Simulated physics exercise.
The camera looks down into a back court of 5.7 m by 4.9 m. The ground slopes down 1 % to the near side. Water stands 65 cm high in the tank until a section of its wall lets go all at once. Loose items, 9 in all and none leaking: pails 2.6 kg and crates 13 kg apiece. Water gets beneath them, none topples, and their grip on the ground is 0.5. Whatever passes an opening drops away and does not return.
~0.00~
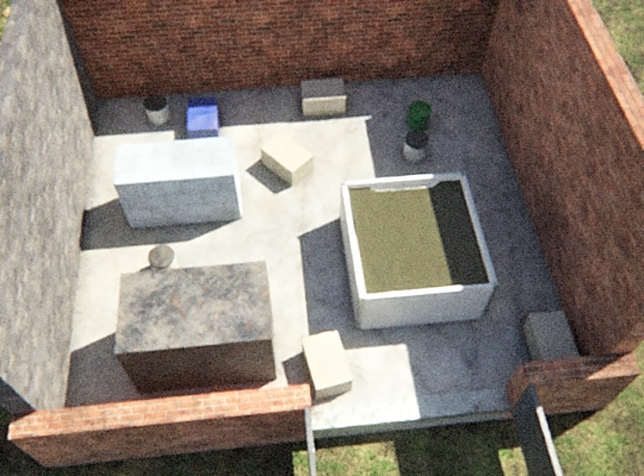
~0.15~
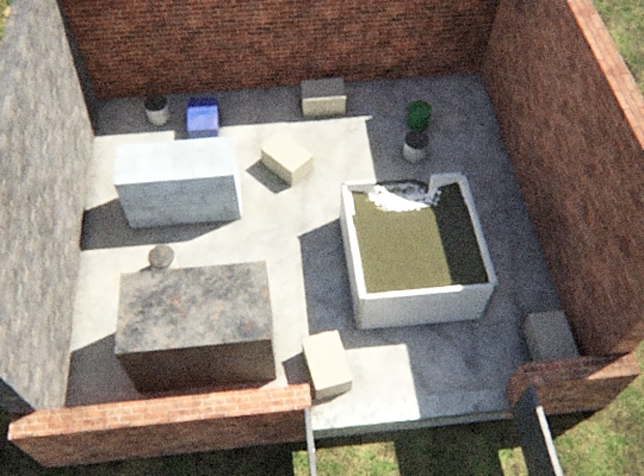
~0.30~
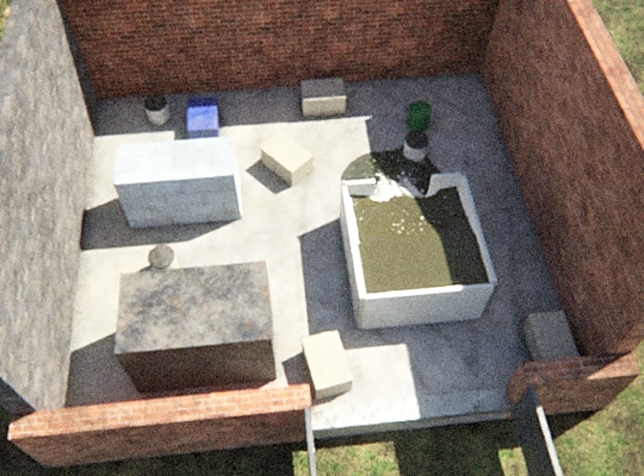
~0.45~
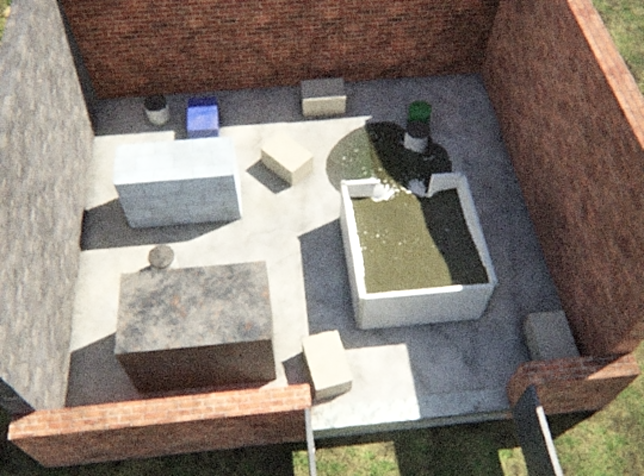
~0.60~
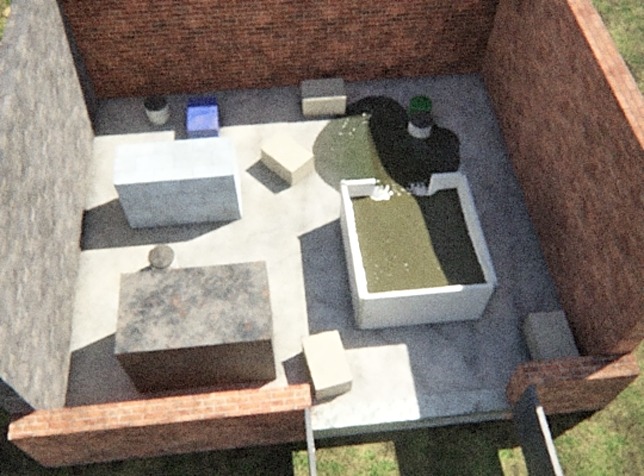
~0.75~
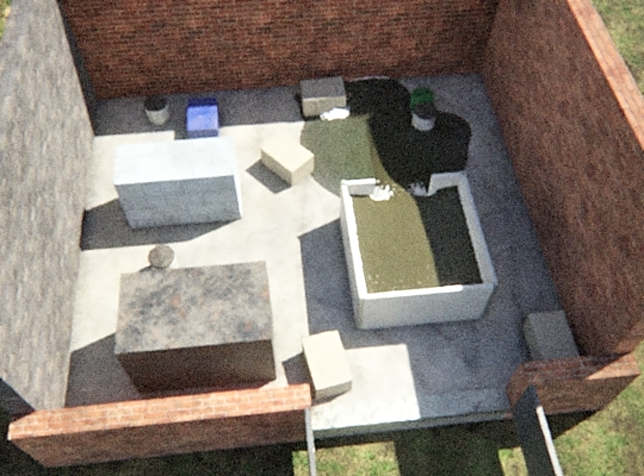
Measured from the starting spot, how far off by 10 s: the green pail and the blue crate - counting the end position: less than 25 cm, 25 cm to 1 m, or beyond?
The green pail travels far; the blue crate ends far away.
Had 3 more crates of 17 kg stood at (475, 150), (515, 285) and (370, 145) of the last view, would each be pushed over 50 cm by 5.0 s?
In turn: Past it, under, over.
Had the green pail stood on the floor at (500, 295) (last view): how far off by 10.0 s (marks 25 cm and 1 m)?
It ends far away.
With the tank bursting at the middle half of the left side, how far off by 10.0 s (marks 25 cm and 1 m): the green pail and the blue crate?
Then the green pail stays put, the blue crate moves a short way.
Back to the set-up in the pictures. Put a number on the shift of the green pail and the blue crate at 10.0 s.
About 350 and 400 cm.
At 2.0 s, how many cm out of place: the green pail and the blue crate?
About 100 and 0 cm.
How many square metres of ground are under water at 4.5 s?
About 18 m2.
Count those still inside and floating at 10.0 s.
I count 3.
After 2.0 s the green pail is near (463, 54), 1.1 m from its start, afloat; the blue crate is near (202, 113), 0.0 m from its start, aground; 0 of 9 are out; 3 afloat.
After 4.5 s the green pail is near (466, 166), 1.2 m from its start, afloat; the blue crate is near (132, 162), 1.2 m from its start, afloat; 0 of 9 are out; 4 afloat.
After 7.0 s the green pail is near (465, 184), 1.4 m from its start, afloat; the blue crate is near (98, 284), 2.8 m from its start, aground; 1 of 9 are out; 4 afloat.
After 10.0 s the green pail is near (523, 331), 3.5 m from its start, afloat; the blue crate is near (109, 378), 3.9 m from its start, afloat; 1 of 9 are out; 3 afloat.
